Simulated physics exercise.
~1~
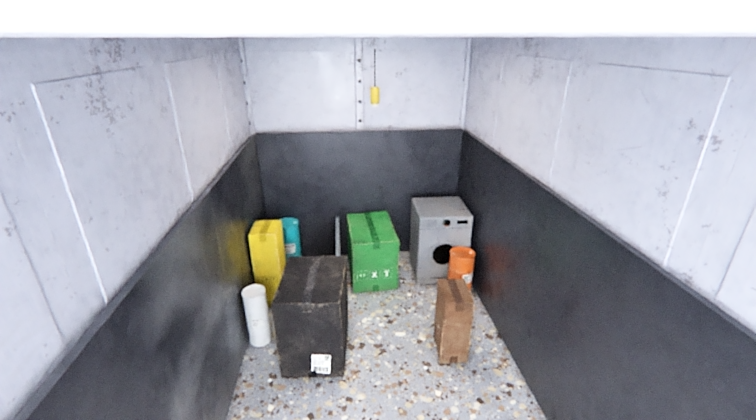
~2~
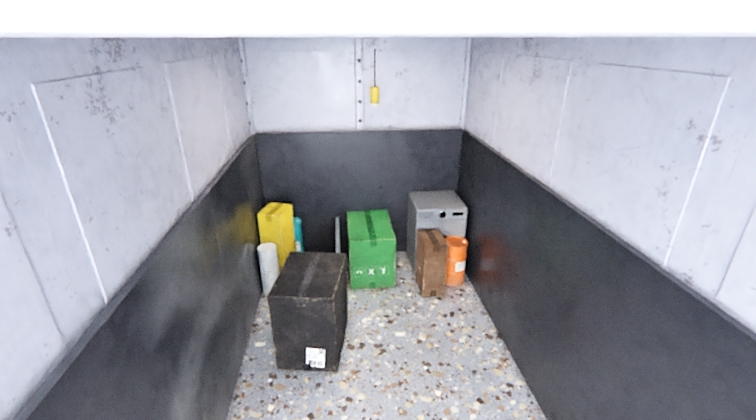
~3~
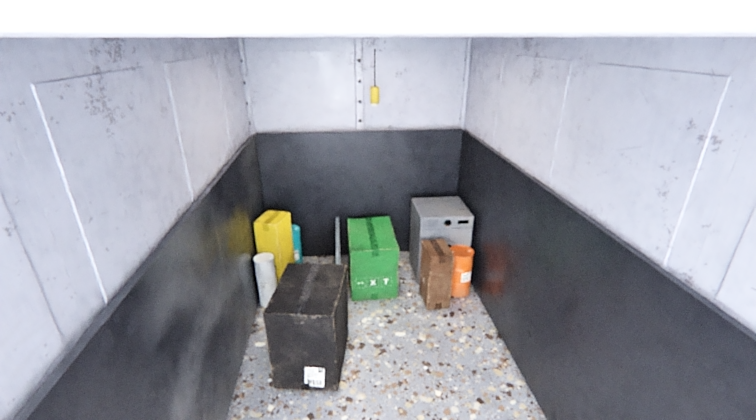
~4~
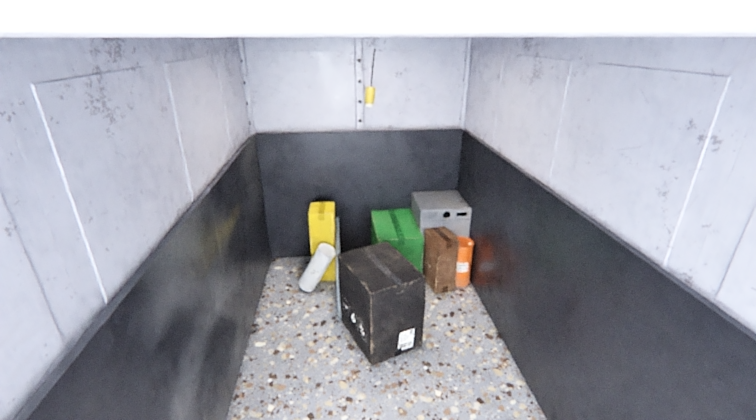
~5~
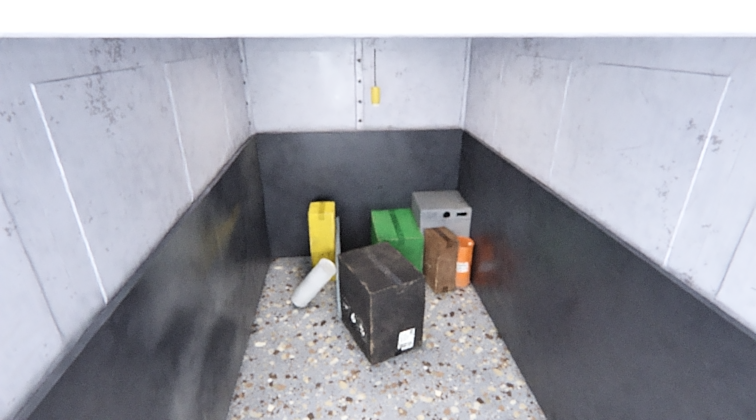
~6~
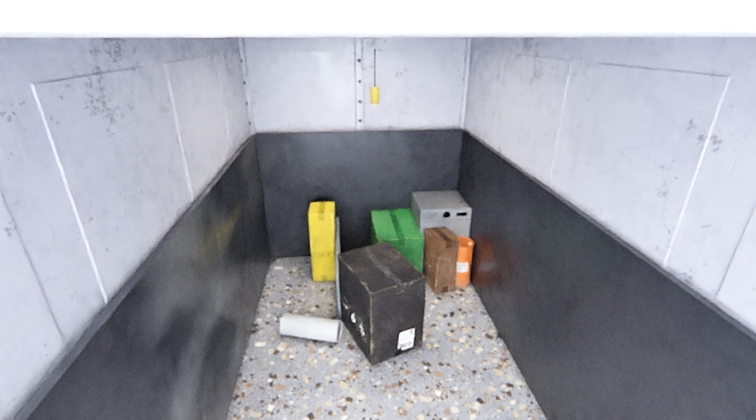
In the load bay of a van, boxes, canisters and a grey appliance shift towards the bulkhead, then slightly back, before several slide right; the white canister leans and topples, ending on its side beside the upright black box.
